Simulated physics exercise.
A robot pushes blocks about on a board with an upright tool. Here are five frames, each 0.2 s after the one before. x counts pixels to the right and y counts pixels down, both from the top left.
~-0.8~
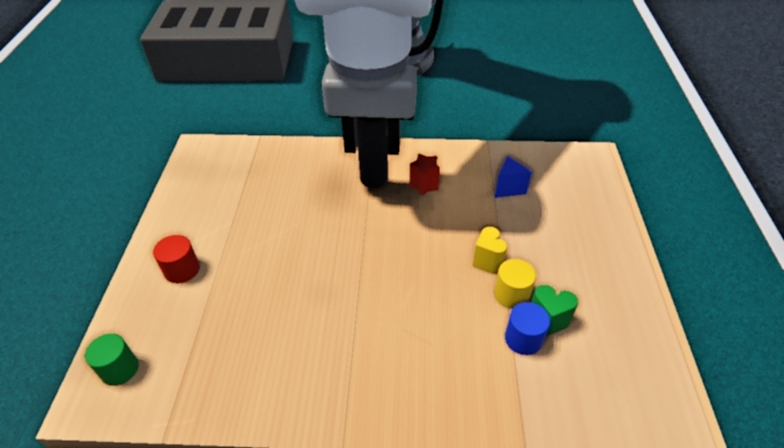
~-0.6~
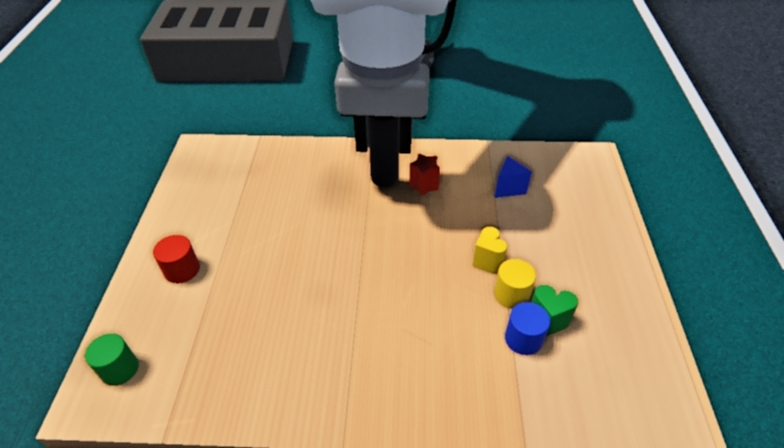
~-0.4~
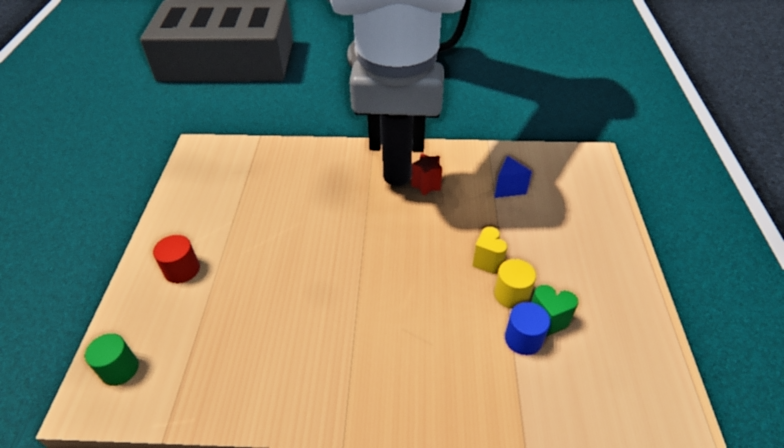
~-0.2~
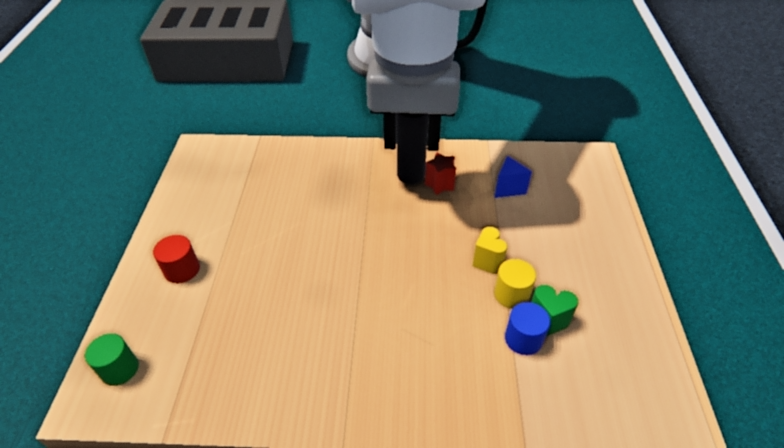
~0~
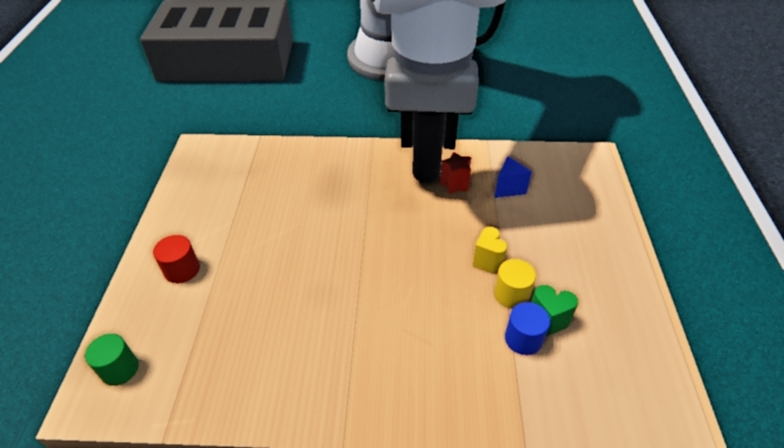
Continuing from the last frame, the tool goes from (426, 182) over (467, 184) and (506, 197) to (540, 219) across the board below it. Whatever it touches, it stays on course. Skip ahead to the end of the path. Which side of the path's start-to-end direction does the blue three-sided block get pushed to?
Answer: Leftward.
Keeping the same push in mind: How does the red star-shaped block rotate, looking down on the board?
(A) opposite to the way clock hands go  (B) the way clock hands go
The correct letter is A.
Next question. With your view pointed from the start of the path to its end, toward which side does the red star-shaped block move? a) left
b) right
I'll go with a - left.
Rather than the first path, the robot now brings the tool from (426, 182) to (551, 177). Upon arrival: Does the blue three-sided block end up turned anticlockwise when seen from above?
No
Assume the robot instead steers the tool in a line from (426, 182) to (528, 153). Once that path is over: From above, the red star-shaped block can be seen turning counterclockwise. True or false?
Verdict: False.
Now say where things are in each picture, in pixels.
In the first picture, tool's lower end (374, 180); red star-shaped block (426, 162); blue three-sided block (513, 167).
In the second picture, tool (385, 179); blocks still.
In the third picture, tool (397, 178); red star-shaped block (428, 162).
In the fourth picture, tool (411, 176); red star-shaped block (442, 161).
In the fifth picture, tool (426, 175); red star-shaped block (458, 161); blue three-sided block (513, 167).
On the path given first. One third of the way, tool (468, 176); red star-shaped block (501, 165), turned 15° clockwise; blue three-sided block (525, 170).
Two thirds of the way, tool (508, 189); red star-shaped block (543, 176); blue three-sided block (568, 176), turned 15° anticlockwise.
At the end, tool (542, 212); red star-shaped block (573, 189), turned 50° anticlockwise; blue three-sided block (587, 176), turned 60° anticlockwise.
